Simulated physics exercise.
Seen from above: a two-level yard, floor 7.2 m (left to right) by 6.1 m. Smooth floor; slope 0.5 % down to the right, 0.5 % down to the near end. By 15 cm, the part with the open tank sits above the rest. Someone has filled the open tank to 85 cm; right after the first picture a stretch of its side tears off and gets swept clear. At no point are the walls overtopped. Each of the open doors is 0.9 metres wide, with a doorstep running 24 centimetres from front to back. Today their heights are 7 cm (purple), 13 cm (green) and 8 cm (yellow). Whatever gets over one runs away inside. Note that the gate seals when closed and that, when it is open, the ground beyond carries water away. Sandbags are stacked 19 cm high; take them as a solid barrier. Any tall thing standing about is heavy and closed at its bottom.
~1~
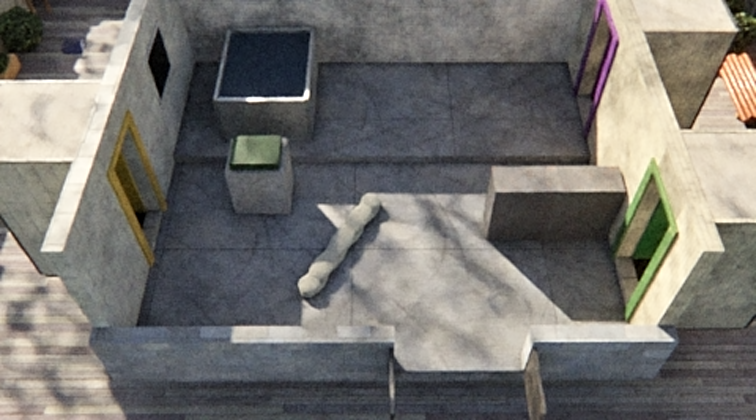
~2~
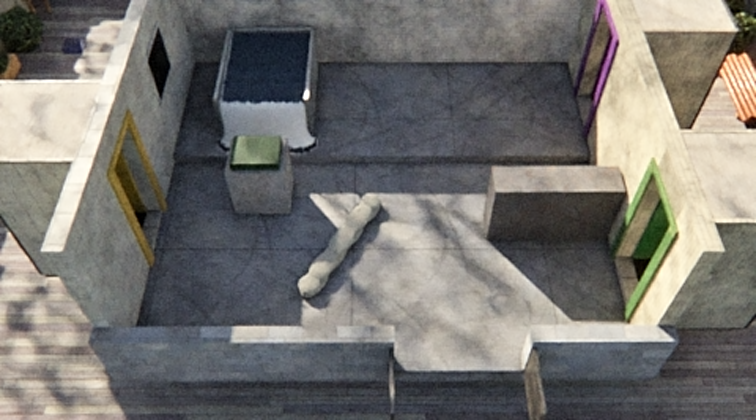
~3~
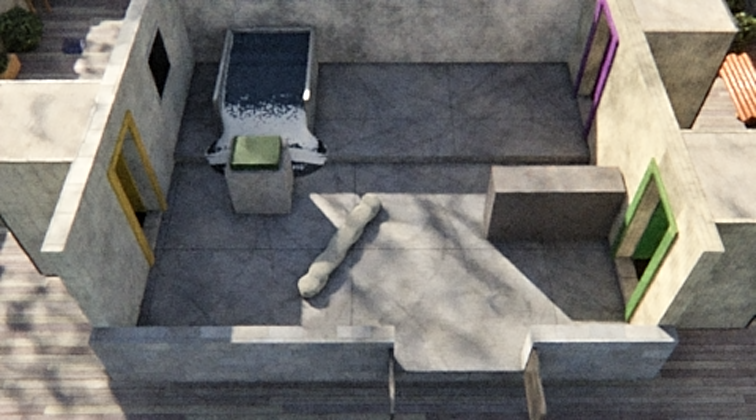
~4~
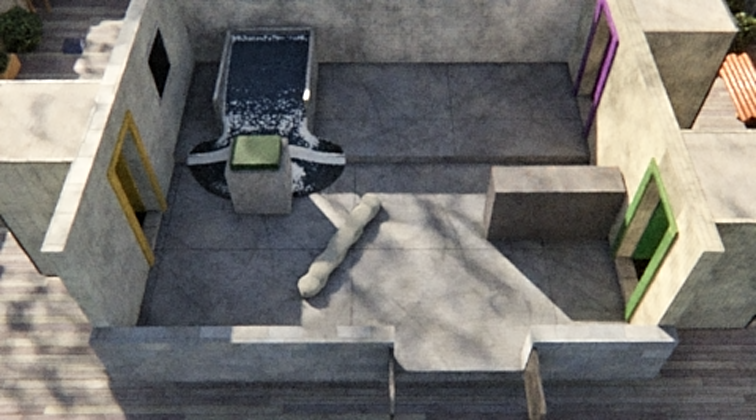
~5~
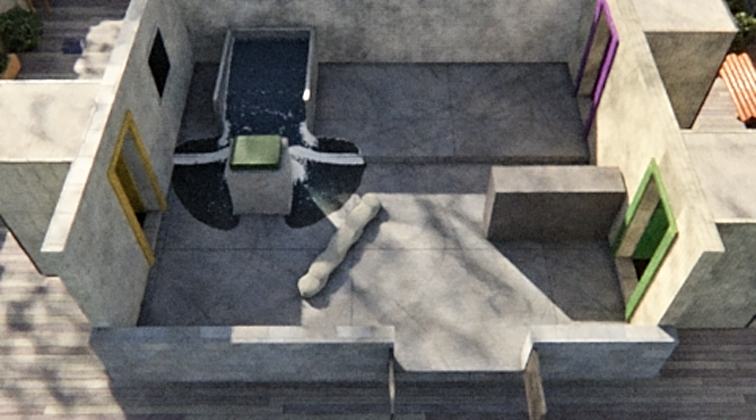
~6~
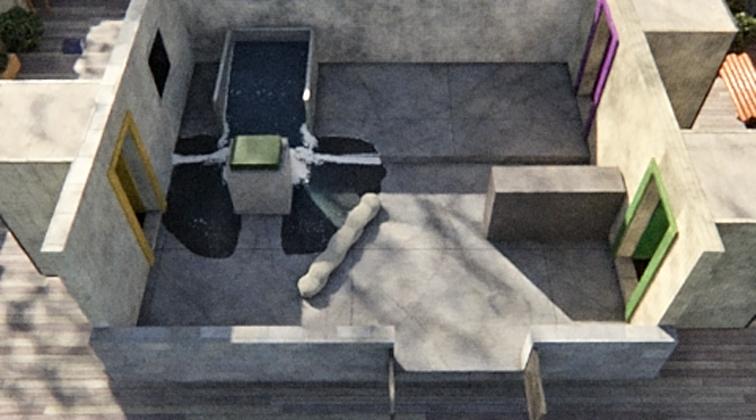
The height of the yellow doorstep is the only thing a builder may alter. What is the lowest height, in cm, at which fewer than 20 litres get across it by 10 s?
18 cm.
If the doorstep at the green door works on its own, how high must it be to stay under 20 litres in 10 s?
Roughly 12.0 cm at green.
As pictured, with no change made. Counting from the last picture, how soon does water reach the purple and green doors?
The purple door at 2.8 s and the green door at 2.4 s.
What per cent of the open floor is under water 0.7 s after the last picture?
Close to 25 per cent of it is wet.
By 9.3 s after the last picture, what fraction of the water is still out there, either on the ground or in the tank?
Water still present: Approx. 86 %.
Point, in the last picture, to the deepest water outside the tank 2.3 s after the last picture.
Near pixel (130, 355).
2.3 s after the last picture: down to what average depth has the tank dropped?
About 14 centimetres on average.
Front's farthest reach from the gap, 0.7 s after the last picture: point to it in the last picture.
Around pixel (130, 355).
Then, 0.7 s after the last picture water covers 25 % of the floor, deepest (64 cm) near (268, 172); 21 cm at the yellow door, 11 litres in over its 8 cm doorstep.
Then, 2.3 s after the last picture water covers 60 % of the floor, deepest (36 cm) near (130, 355); 14 cm at the yellow door, 74 litres in over its 8 cm doorstep.
Then, 9.3 s after the last picture water covers 65 % of the floor, deepest (11 cm) near (626, 354); 5 cm at the yellow door, 98 litres in over its 8 cm doorstep.
At the yellow door as built, the water peaked near 21 cm, 0.5 s after the last picture.
With a doorstep of 15.5 cm, 31 litres would have come in within the 10 s; with 21 cm, 10 litres. So under 20 litres takes about 18 cm.
